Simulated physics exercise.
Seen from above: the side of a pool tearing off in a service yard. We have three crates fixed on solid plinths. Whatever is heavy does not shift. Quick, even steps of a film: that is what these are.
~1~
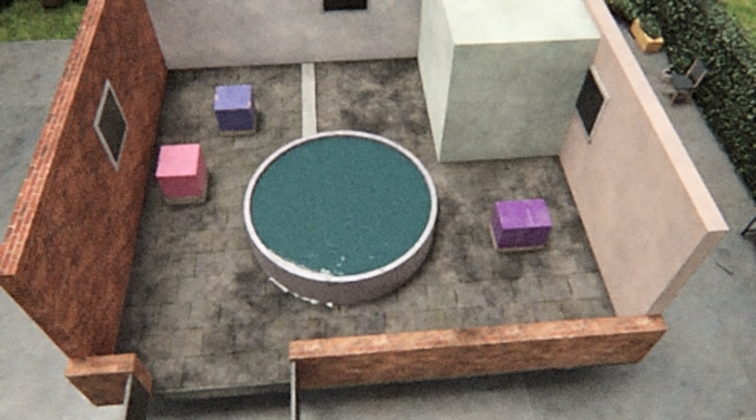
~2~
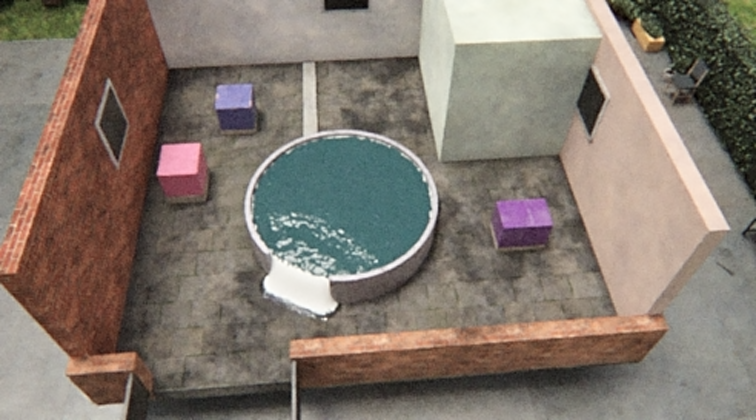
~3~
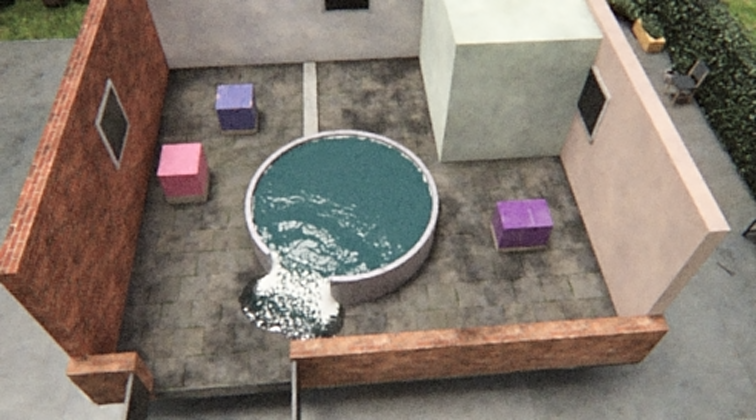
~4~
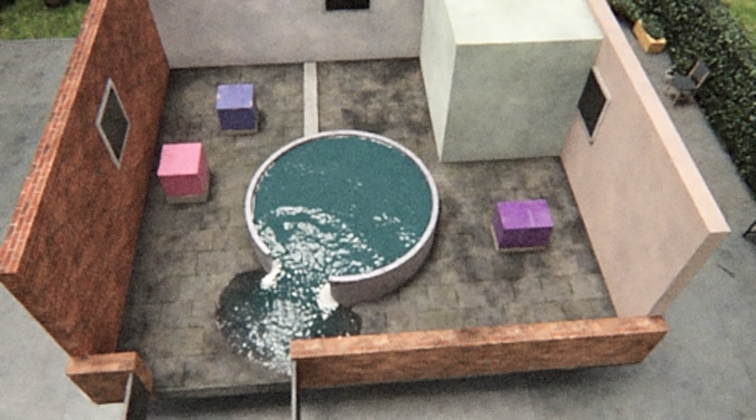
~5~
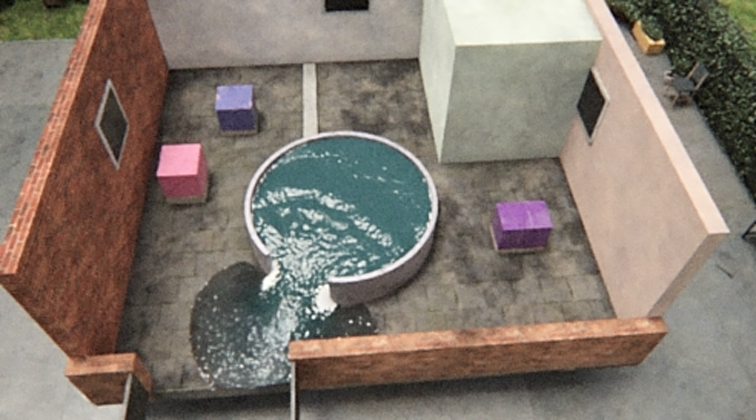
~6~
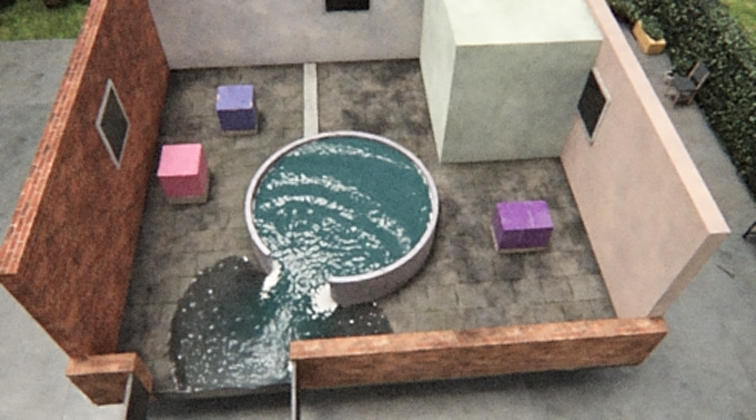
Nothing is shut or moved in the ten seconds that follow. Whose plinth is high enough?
My prediction: The purple crate is left dry; the pink crate is left dry; the blue crate is left dry.
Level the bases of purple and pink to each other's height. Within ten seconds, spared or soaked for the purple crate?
The purple crate holds out.
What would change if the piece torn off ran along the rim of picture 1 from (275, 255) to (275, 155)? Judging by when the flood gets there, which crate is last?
Last: The one in purple.
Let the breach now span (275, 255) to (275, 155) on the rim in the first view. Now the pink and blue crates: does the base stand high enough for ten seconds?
Pink gets drenched; blue gets drenched.
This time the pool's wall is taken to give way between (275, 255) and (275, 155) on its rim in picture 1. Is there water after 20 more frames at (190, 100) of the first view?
My call for that point is drenched.
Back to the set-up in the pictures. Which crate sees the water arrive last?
I'd say the one in blue is last.
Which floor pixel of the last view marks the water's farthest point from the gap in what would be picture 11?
(111, 379).
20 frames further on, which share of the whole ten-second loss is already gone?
Note - share reached: 50 %.
A moment on, water covers 15 % of the floor; the purple crate not reached, the pink crate not reached, the blue crate not reached.
Next, water covers 20 % of the floor; the purple crate not reached, the pink crate not reached, the blue crate not reached.
Then, water covers 40 % of the floor; the purple crate water round its plinth, the pink crate water round its plinth, the blue crate not reached.
Later, water covers 55 % of the floor; the purple crate water round its plinth, the pink crate water round its plinth, the blue crate water round its plinth.
In the end, water covers 75 % of the floor; the purple crate stayed above the water, the pink crate stayed above the water, the blue crate stayed above the water.
